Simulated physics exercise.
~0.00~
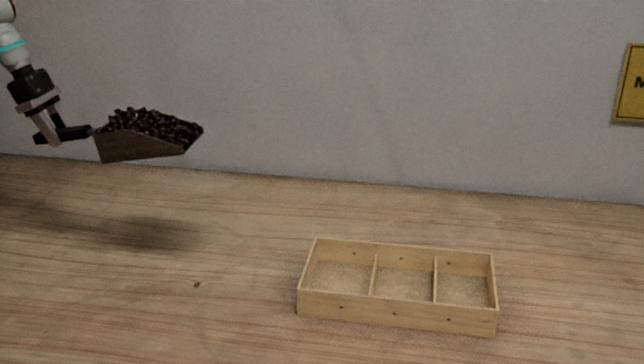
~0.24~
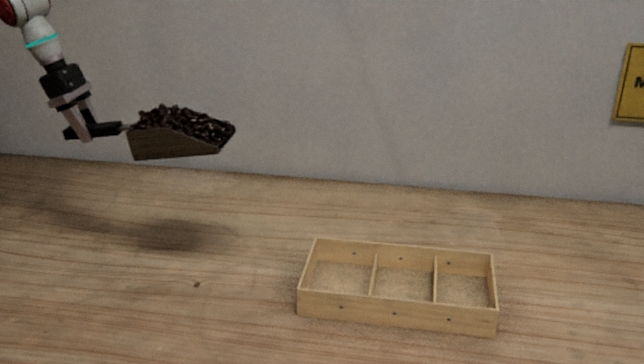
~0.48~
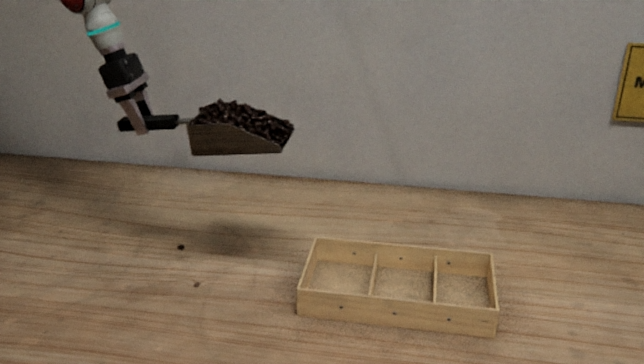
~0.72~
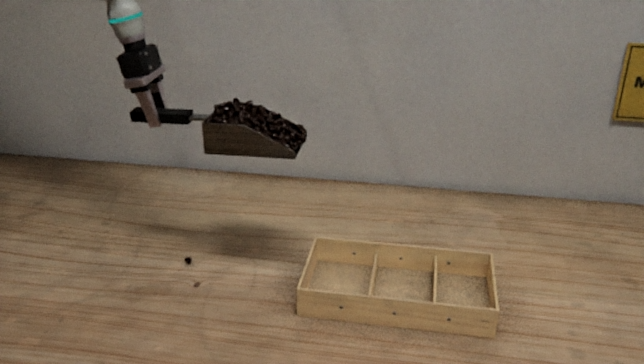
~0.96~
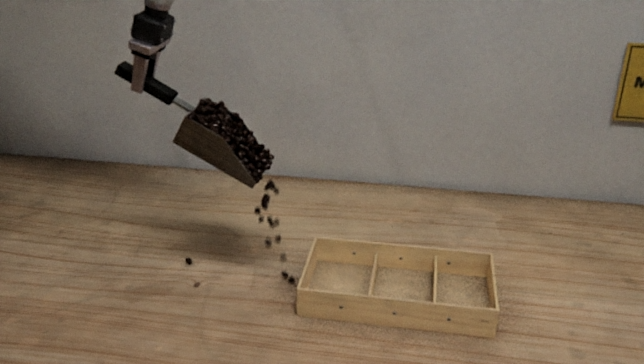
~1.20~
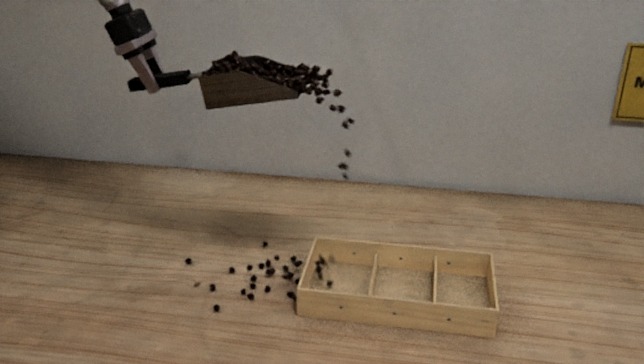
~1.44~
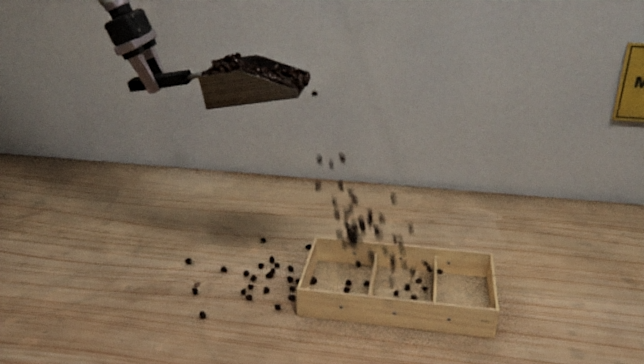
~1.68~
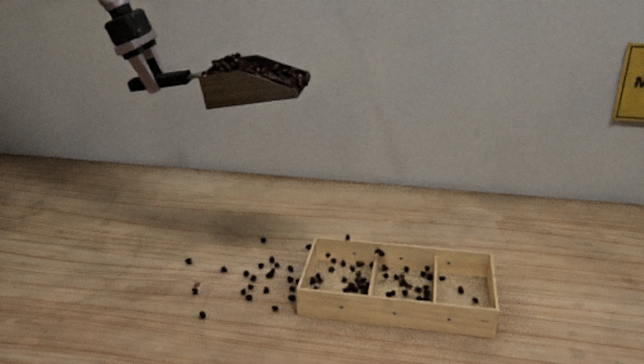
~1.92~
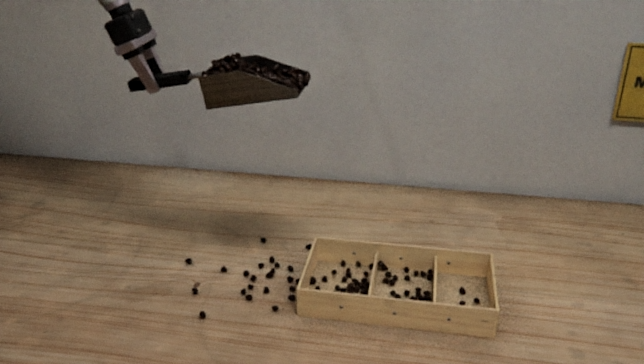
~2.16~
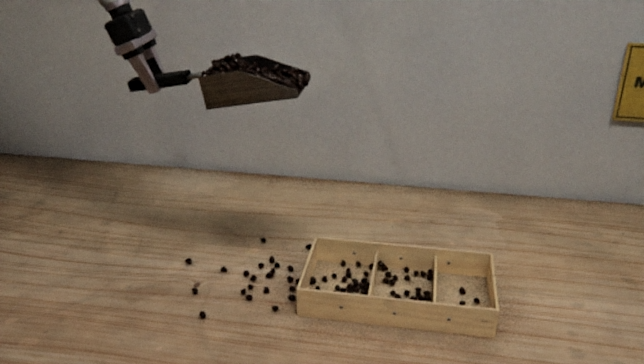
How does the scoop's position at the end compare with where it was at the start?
The scoop starts at the left, well away from the box, and ends farther to the right and higher up, much closer to being above the box's left end.
